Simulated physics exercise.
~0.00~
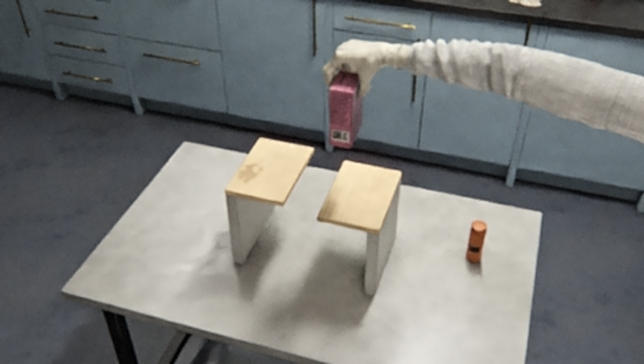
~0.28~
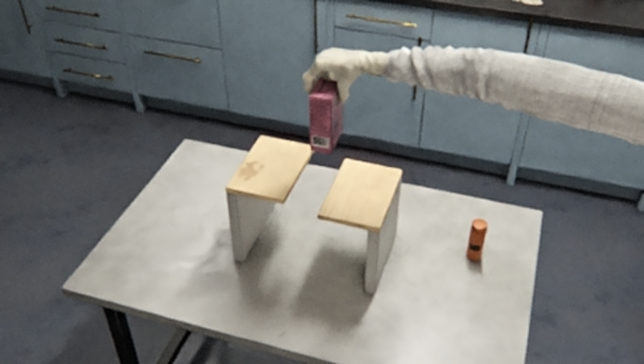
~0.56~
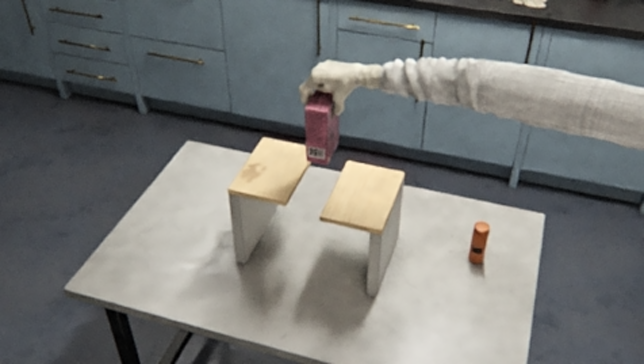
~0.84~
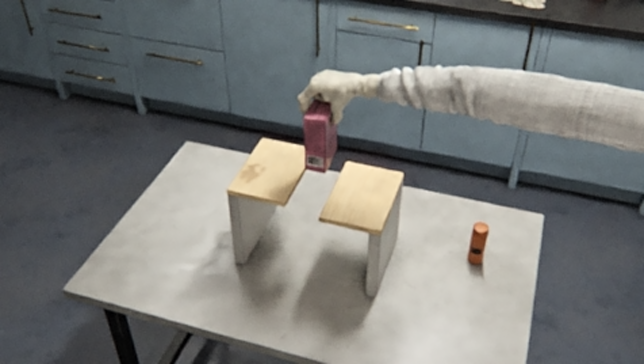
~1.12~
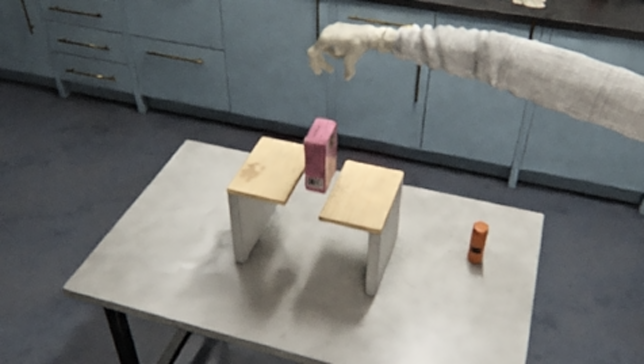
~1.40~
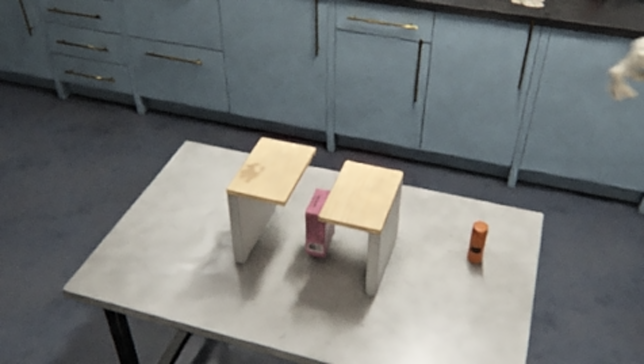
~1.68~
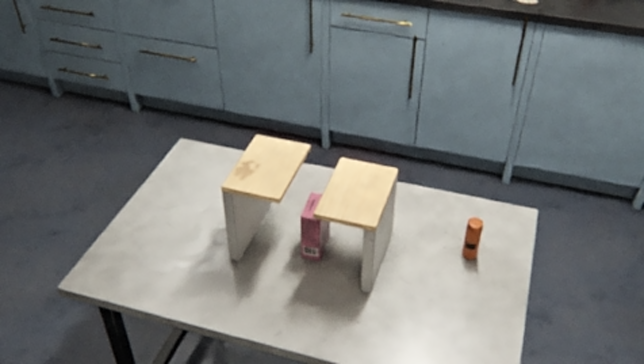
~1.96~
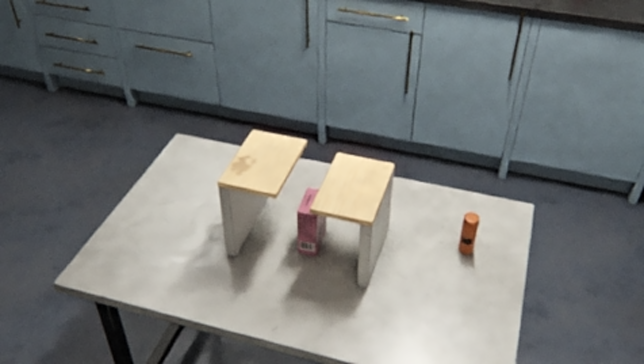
The footage shows a pale-sleeved arm carrying a pink packet left and down over the gap between two wood-topped supports on a table, then releasing it and withdrawing. The packet drops through the gap and stands upright on the table, while an orange shaker stays put.
